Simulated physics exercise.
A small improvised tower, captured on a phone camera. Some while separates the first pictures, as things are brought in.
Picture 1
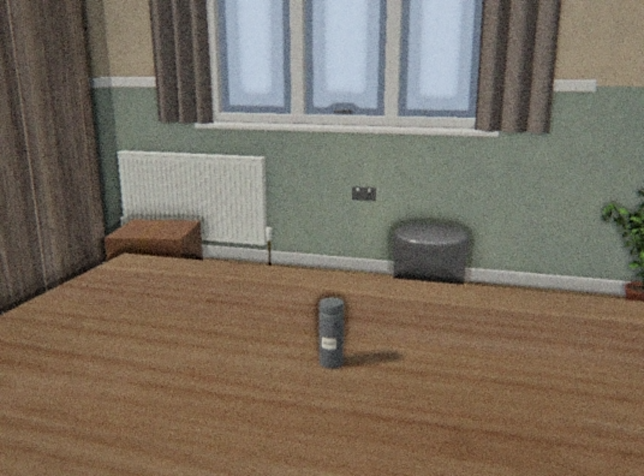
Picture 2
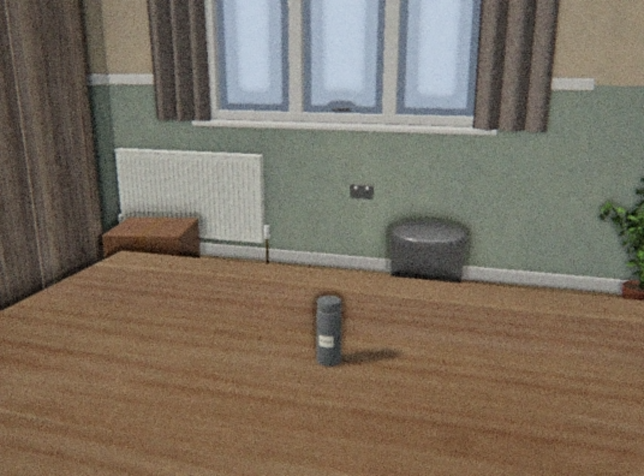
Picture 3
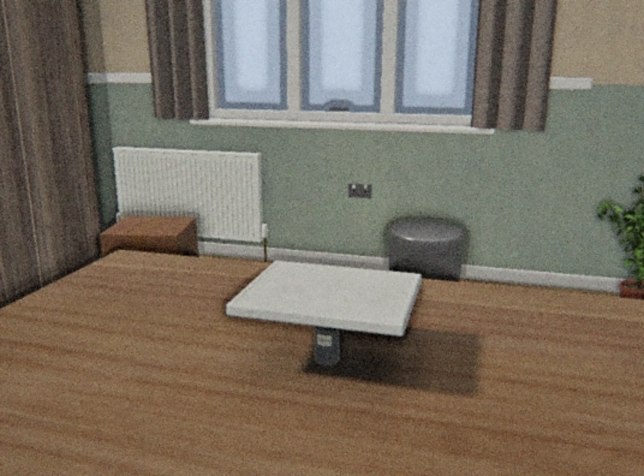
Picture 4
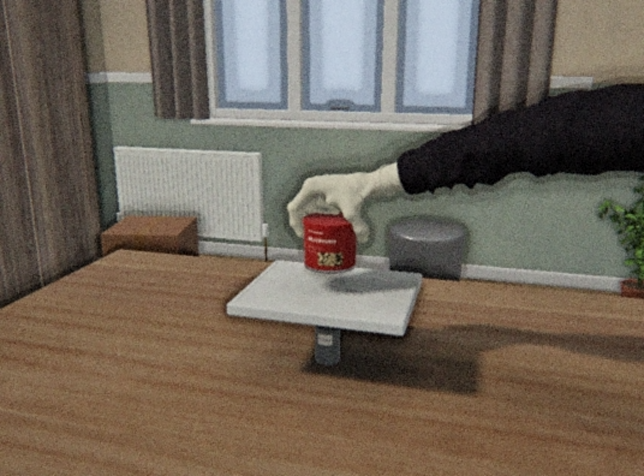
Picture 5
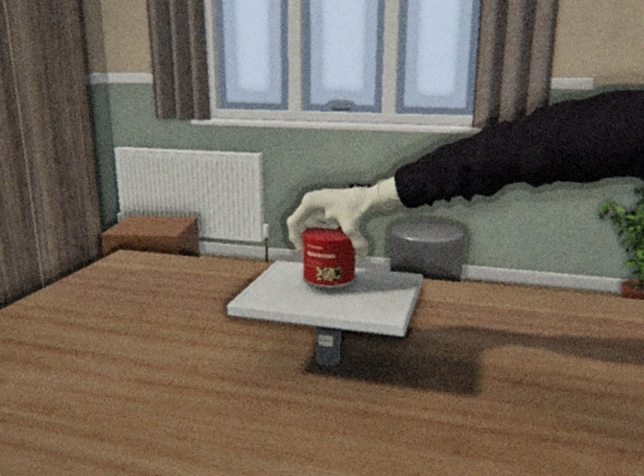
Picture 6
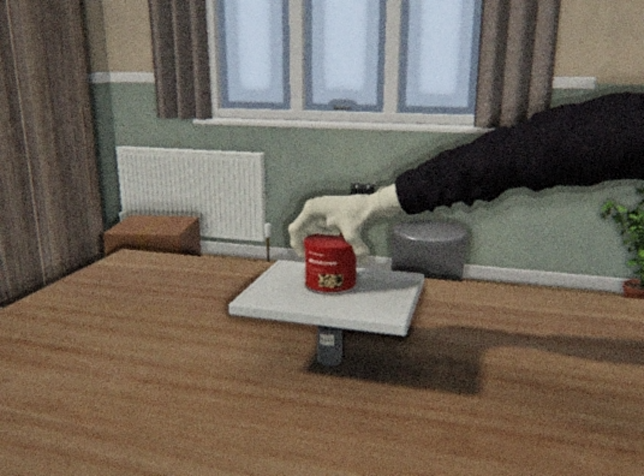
White board appearing on top of a small grey shaker on a wooden table, then a hand lowering a red tin onto it.
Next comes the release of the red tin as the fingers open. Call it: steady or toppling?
Steady.
Then, 0.40 s on from there, no change.
Then, 1.00 s on from there, red tin resting near (331, 264).
In the end, all 3 unmoved. At the end, from the last picture's camera, red tin near (331, 263). The stack stays up.
